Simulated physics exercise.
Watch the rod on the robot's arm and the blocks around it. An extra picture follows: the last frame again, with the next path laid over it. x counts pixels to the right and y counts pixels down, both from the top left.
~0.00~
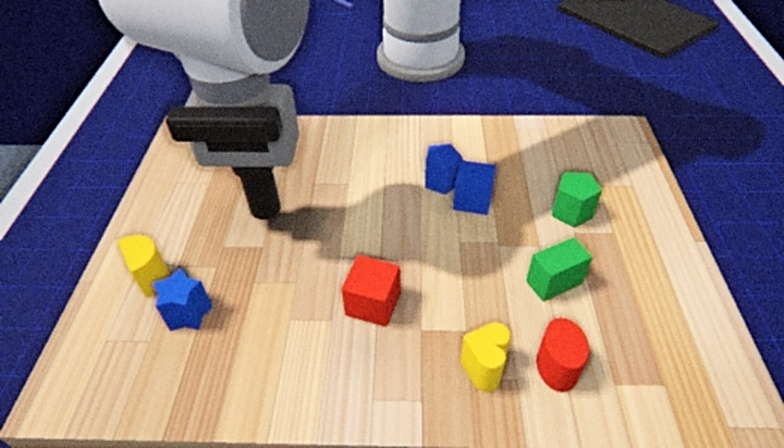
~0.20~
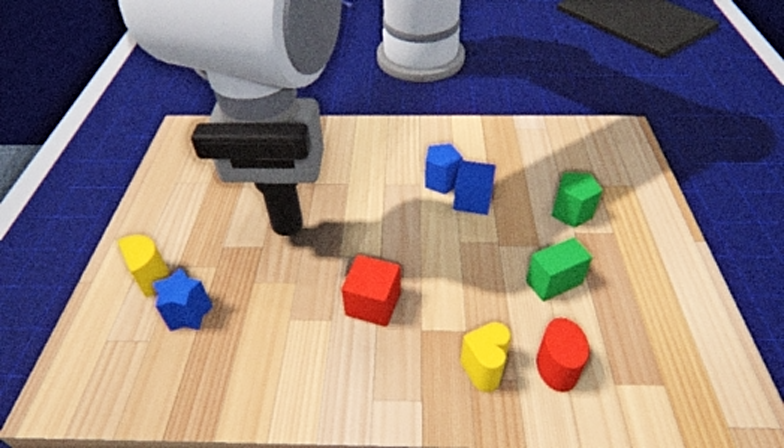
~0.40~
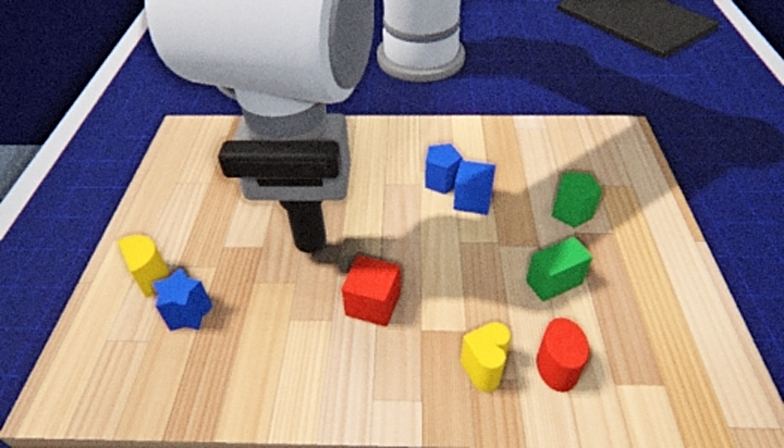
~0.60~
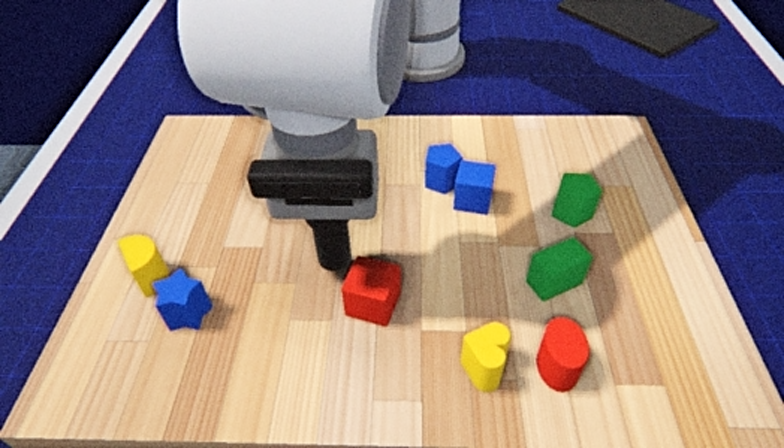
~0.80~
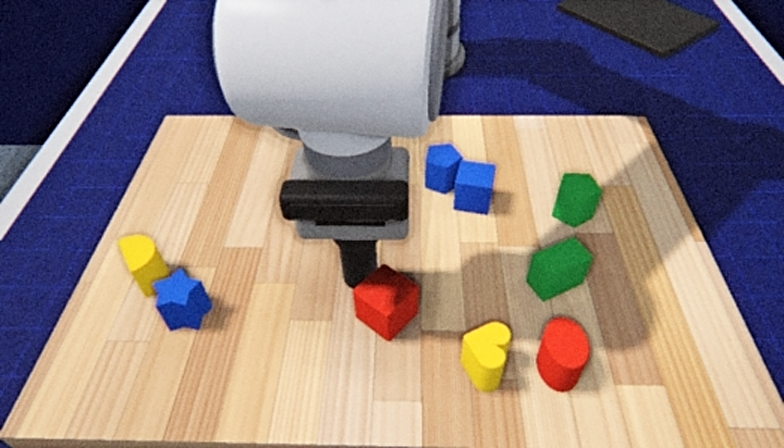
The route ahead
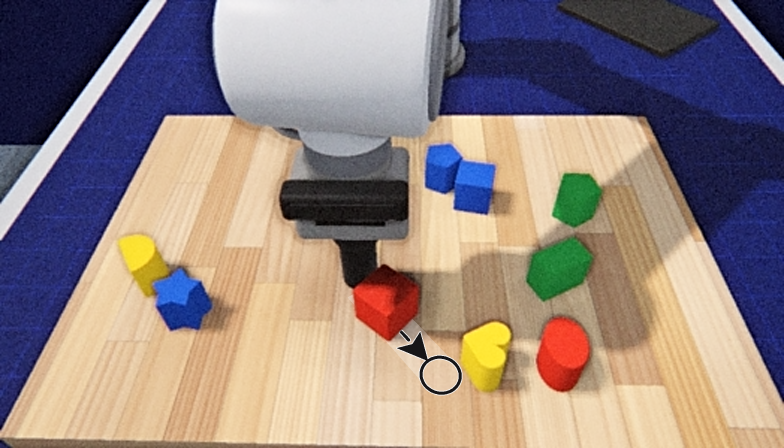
A grey and white robot arm holding a short black rod reaches over a light wooden board on a blue surface, seen from above by a still camera. A red block sits near the middle, yellow and blue blocks at left, two blue ones behind, and green, yellow and red ones at right. The rod slides rightward and nearer, then pushes the red block slightly, turning it.
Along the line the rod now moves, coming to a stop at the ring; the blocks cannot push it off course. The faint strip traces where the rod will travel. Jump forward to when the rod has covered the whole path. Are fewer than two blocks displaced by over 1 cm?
Yes.
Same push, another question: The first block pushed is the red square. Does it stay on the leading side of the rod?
Held in front.
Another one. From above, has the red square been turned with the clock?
Yes, it checks out.
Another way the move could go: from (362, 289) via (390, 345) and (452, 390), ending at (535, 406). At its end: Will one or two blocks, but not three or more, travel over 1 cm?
No, that is not what happens.
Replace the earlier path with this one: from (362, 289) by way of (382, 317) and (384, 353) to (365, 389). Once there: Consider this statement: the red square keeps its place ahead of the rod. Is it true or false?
The statement is false.
The drawn path runs in a line from (362, 289) to (441, 375).
On the path given first. One third of the way, rod at (386, 305); red square at (412, 318).
Two thirds of the way, rod at (413, 335); red square at (440, 353), turned 15° clockwise.
At the end, rod at (442, 365); red square at (468, 389), turned 20° clockwise; yellow heart-shaped block not moved.
